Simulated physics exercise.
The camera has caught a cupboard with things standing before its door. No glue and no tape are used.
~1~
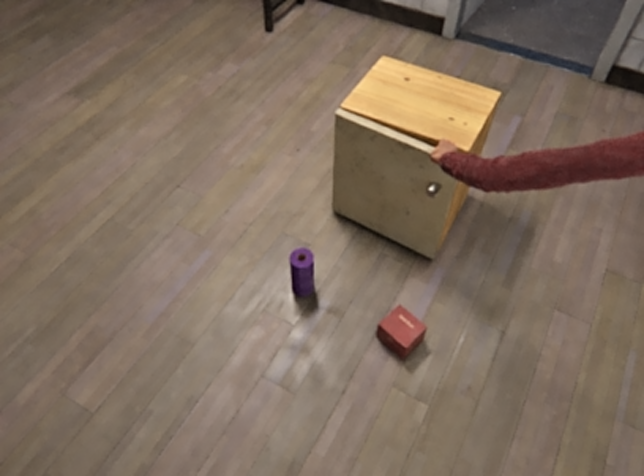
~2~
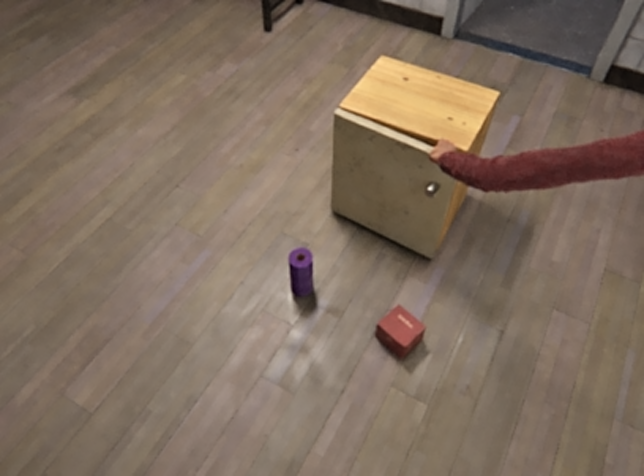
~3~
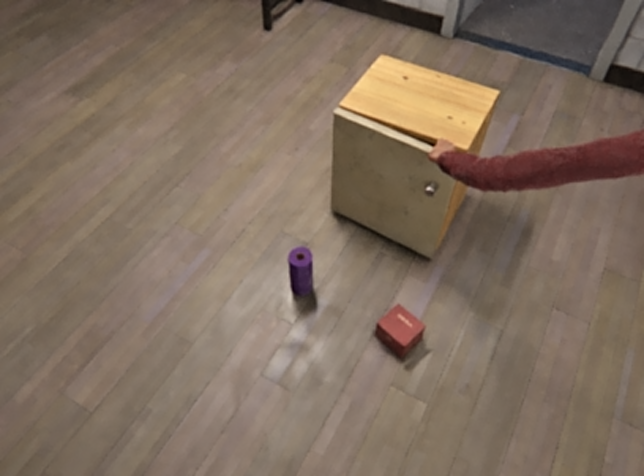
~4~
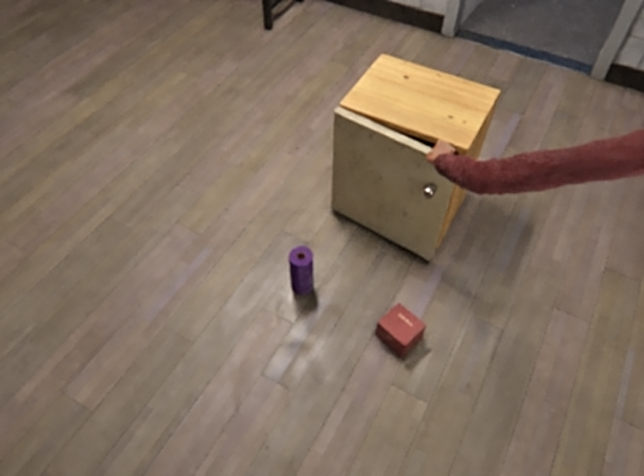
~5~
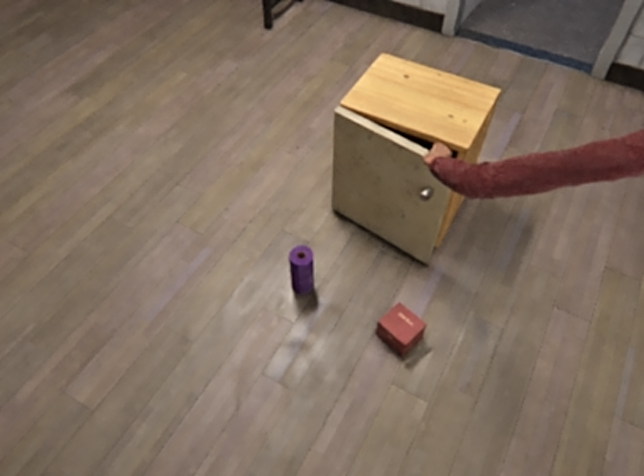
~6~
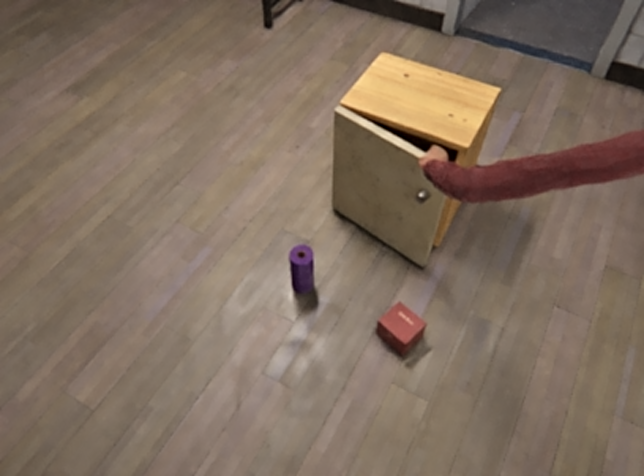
A hand slowly pulls the cupboard door slightly open behind a purple roll and red box.
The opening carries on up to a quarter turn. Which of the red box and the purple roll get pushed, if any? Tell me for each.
Here the red box is not pushed, the purple roll is pushed.
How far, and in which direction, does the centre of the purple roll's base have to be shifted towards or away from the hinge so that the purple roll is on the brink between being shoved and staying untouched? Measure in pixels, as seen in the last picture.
Push it down about 28 pixels and it flips.
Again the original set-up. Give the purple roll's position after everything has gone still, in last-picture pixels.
When everything stops, it's near (270, 261).
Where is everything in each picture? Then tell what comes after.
In the first frame, door 4° open; red box (401, 332); purple roll (303, 273); door (386, 192).
In the second frame, door 4° open; purple roll (301, 273); door (385, 192).
In the third frame, door 4° open; red box (400, 331); door (384, 191).
In the fourth frame, door 6° open; purple roll (302, 271); door (384, 192).
In the fifth frame, door 9° open; red box (401, 329); door (382, 193).
In the sixth frame, door 13° open; red box (401, 329); purple roll (302, 270); door (380, 194).
Then, 1.58 s after the last picture, door 74° open; red box at rest near (401, 329); purple roll moved a little near (297, 269).
Then, 1.82 s after the last picture, door 83° open; red box at rest near (401, 329); purple roll moved about its own width near (281, 265).
At rest, the red box escapes contact, near (401, 329); the purple roll gets knocked, near (270, 261).
